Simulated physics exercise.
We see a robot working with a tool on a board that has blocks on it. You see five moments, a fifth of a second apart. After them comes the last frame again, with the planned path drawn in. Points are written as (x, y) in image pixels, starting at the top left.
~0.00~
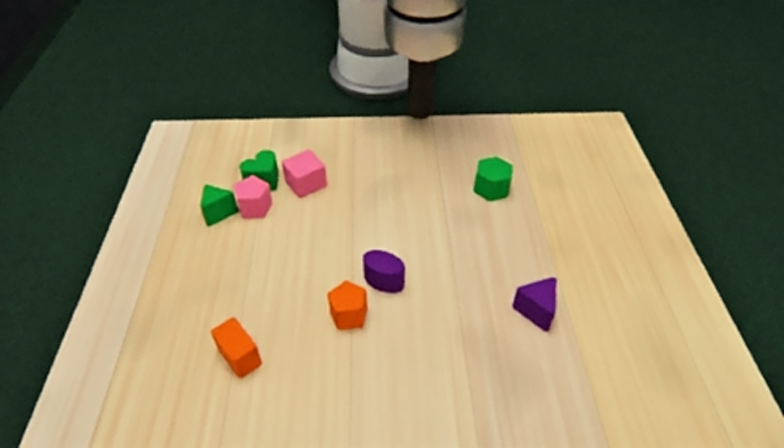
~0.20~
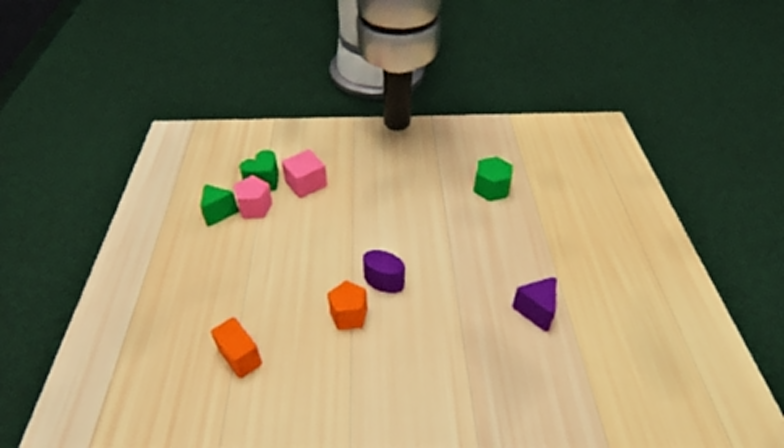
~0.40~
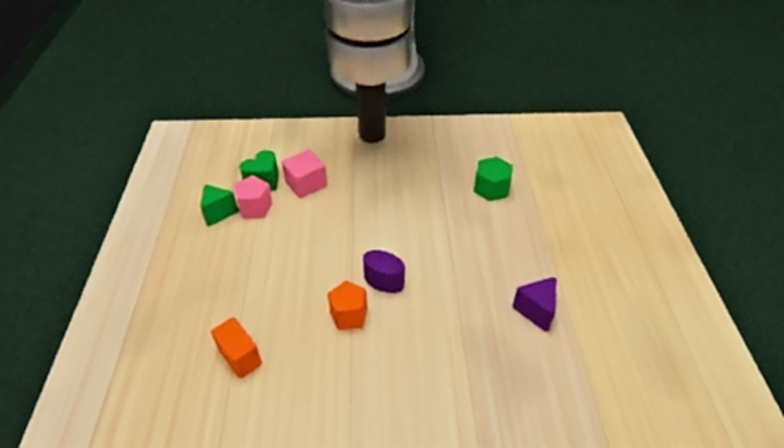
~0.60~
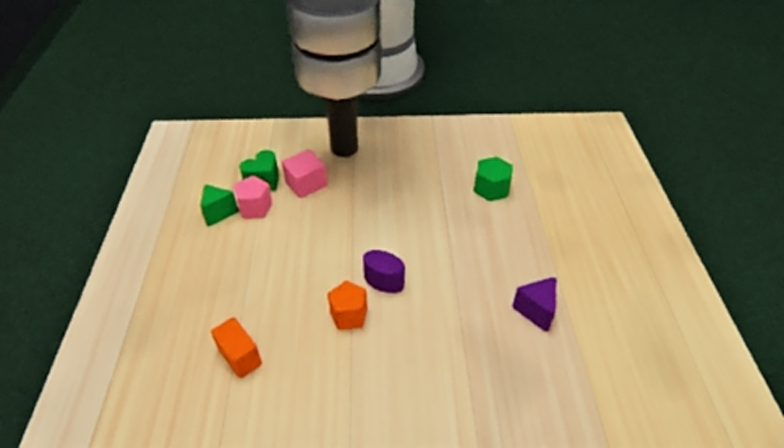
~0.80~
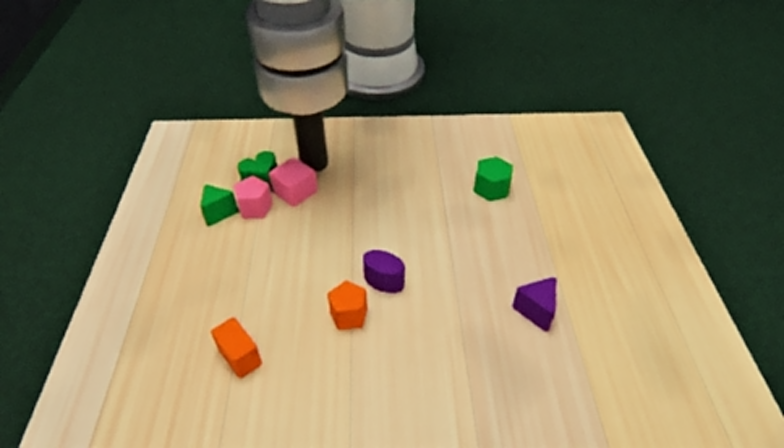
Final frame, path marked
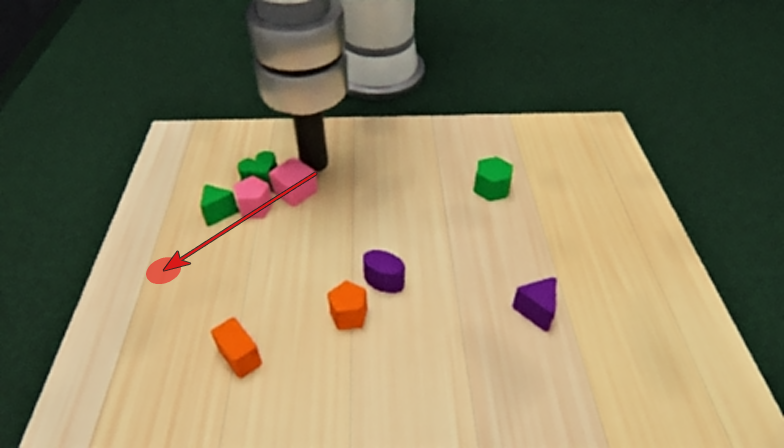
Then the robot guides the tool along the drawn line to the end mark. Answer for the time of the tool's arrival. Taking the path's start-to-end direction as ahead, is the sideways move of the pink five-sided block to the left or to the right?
It gets pushed left.
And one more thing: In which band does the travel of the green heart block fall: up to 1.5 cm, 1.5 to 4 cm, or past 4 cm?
By the end of the path, it will have gone short of 1.5 cm.
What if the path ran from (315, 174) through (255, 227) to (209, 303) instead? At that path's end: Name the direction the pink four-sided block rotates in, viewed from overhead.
It is turned anticlockwise.
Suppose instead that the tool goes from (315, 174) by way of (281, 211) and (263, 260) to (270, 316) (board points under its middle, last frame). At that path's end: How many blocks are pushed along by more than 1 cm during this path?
Blocks displaced: At least 3.
The drawn path runs from (315, 174) to (164, 270).
The first path, step by step. One third of the way, tool (268, 192); green triangular block (197, 196), turned 20° clockwise; pink five-sided block (220, 210), turned 75° clockwise; green heart block (253, 163), turned 25° clockwise; pink four-sided block (258, 206), turned 45° anticlockwise.
Two thirds of the way, tool (216, 225); green triangular block (192, 197), turned 40° clockwise; pink five-sided block (182, 234), turned 110° clockwise; green heart block (253, 163), turned 25° clockwise; pink four-sided block (248, 224), turned 85° anticlockwise.
At the end, tool (159, 261); green triangular block (192, 197), turned 40° clockwise; pink five-sided block (133, 277), turned 60° clockwise; green heart block (253, 163), turned 25° clockwise; pink four-sided block (248, 224), turned 85° anticlockwise.
